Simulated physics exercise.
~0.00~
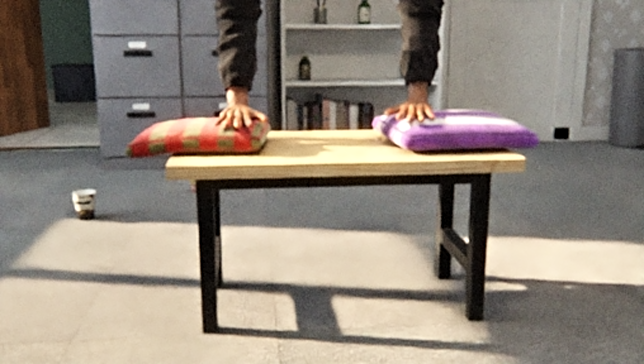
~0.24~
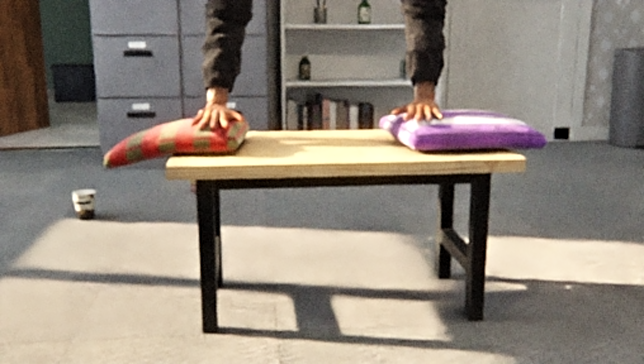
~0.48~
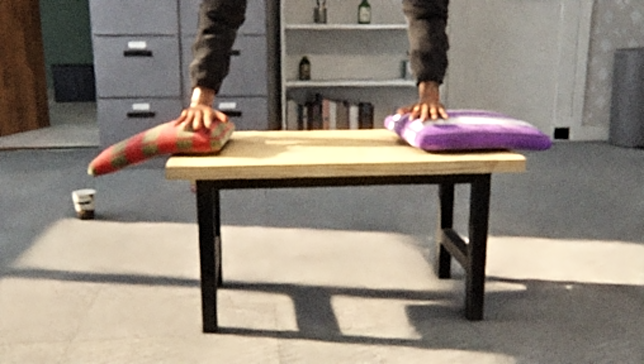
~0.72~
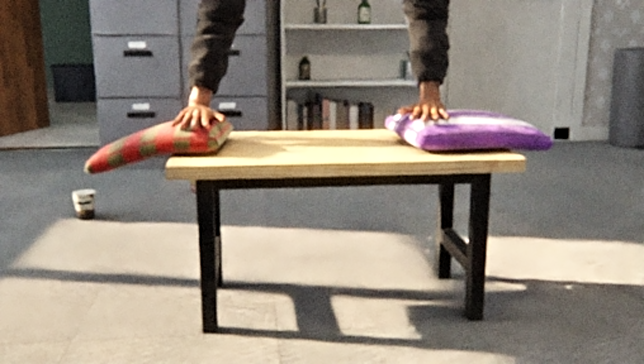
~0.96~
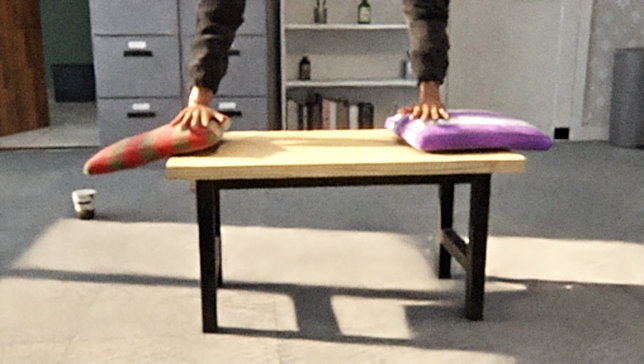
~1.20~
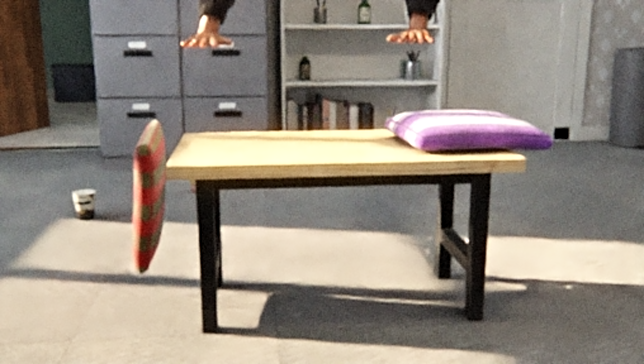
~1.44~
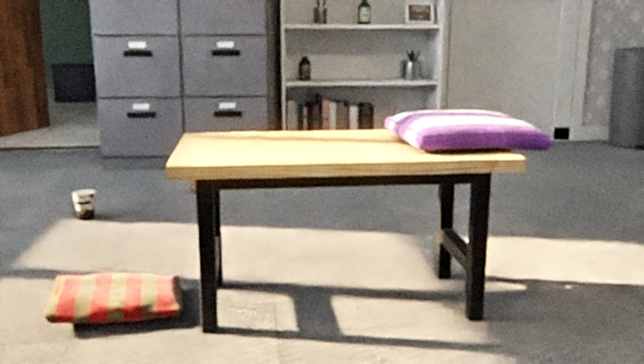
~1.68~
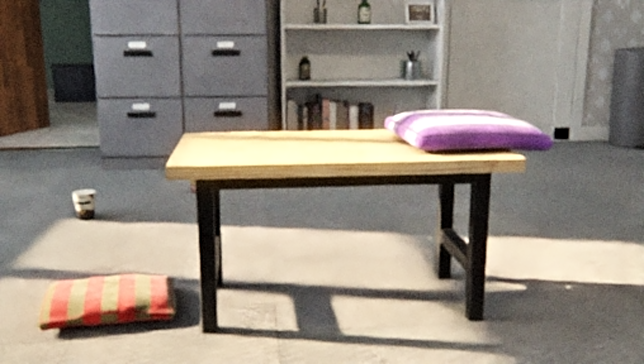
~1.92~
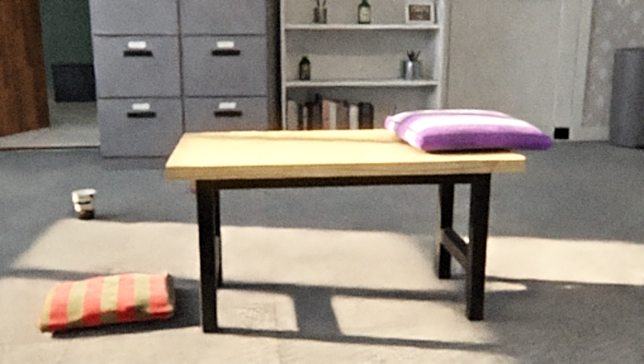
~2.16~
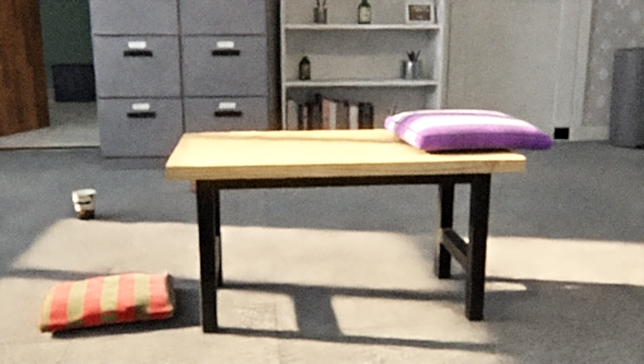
On a low wooden table in a room with filing cabinets, two hands slid a red striped cushion-like item left and a purple cushion slightly right, then let go; the red one tipped off the end onto the floor, while the purple one stayed put.
